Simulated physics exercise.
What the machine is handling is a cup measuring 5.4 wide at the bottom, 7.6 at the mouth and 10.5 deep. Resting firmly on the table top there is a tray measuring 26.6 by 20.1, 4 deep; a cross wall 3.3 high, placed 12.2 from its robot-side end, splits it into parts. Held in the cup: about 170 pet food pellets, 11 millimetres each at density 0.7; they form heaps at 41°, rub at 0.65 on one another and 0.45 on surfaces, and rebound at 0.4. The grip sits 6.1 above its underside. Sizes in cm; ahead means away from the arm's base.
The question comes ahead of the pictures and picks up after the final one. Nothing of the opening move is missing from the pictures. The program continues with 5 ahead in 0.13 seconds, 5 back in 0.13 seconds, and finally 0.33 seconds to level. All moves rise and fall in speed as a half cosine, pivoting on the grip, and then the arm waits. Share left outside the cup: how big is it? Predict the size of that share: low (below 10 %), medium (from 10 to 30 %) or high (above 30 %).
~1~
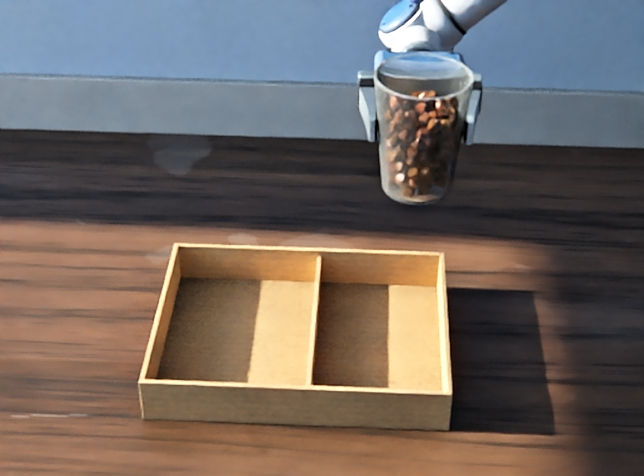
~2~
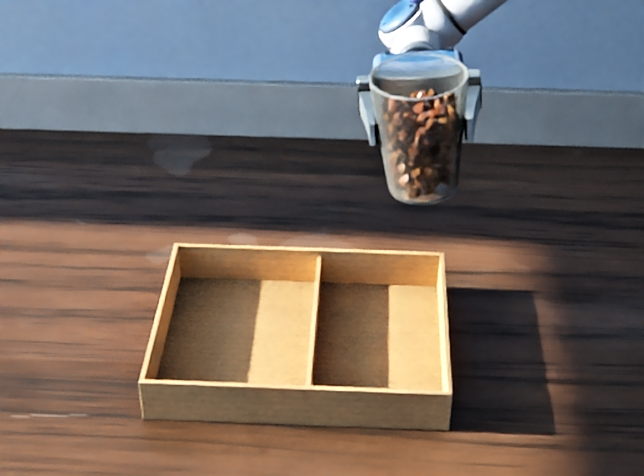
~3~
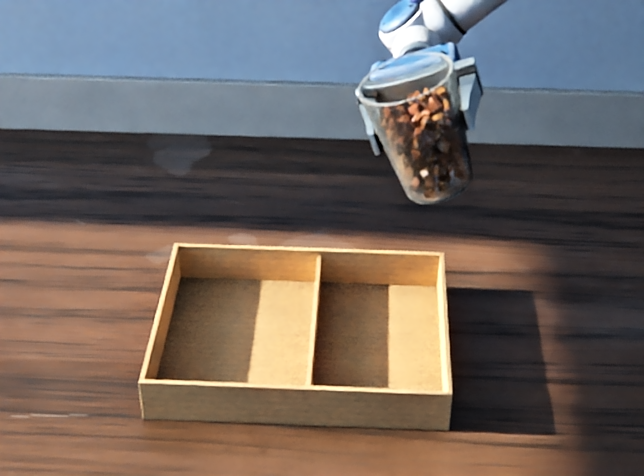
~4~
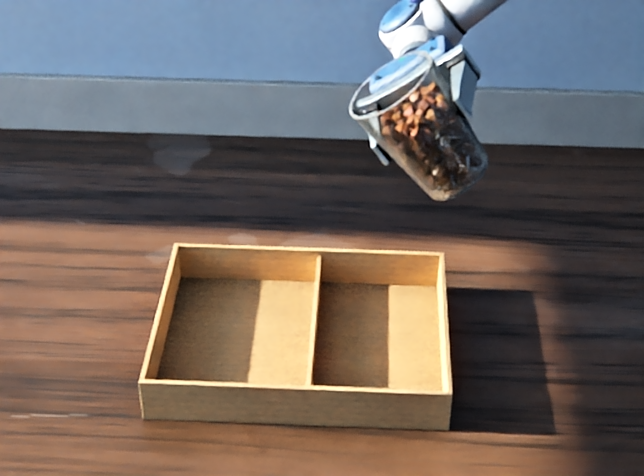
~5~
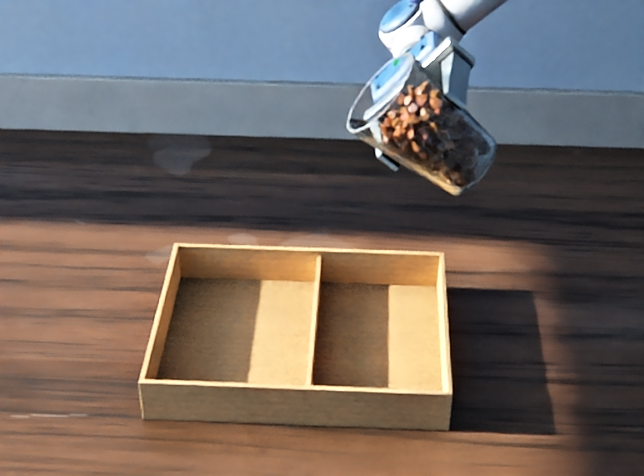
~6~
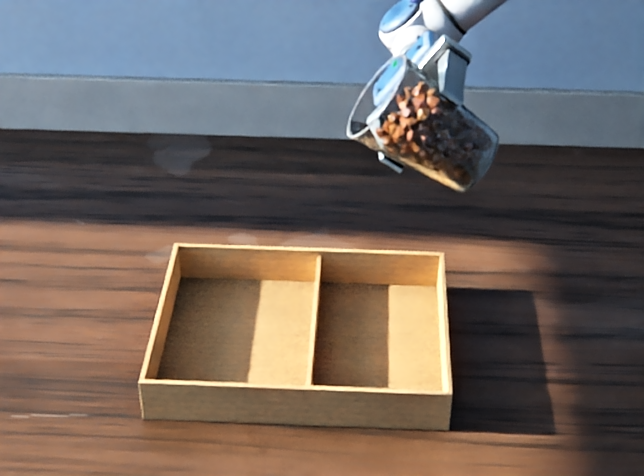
Predicted share: Low.
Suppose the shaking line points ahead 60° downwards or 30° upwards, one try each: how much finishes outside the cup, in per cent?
It comes to around 0 per cent on the first try and around 15 per cent on the second.
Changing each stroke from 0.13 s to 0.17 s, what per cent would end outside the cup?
Estimate: Close to 0 percent.
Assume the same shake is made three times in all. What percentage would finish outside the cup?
My guess is near 10 per cent.
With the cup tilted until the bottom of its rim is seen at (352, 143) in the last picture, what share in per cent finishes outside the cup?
I'd say close to 20 per cent.
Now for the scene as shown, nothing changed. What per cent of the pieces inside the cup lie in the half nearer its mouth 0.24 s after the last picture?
45 %.
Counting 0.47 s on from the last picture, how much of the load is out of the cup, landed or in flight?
I'd put it at some 5 percent.
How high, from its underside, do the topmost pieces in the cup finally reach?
Roughly 10.0 centimetres.
Then, 0.24 s after the last picture, tilted 55° forward, highest piece 27 above the table; 161 in the cup, 7 in flight or on a rim.
Then, 0.47 s after the last picture, tilted 16° forward, highest piece 29 above the table; 158 in the cup, 8 in the far-side part, 2 in the robot-side part.
Then, 0.79 s after the last picture, level, highest piece 29 above the table; 158 in the cup, 7 in the far-side part, 2 in the robot-side part, 1 on the table or floor.
Then, 1.84 s after the last picture, level, highest piece 29 above the table; 158 in the cup, 7 in the far-side part, 2 in the robot-side part, 1 on the table or floor.
Final count, 158 in the cup, 7 in the far-side part, 2 in the robot-side part, 1 on the table or floor. That is 6 % outside the cup.
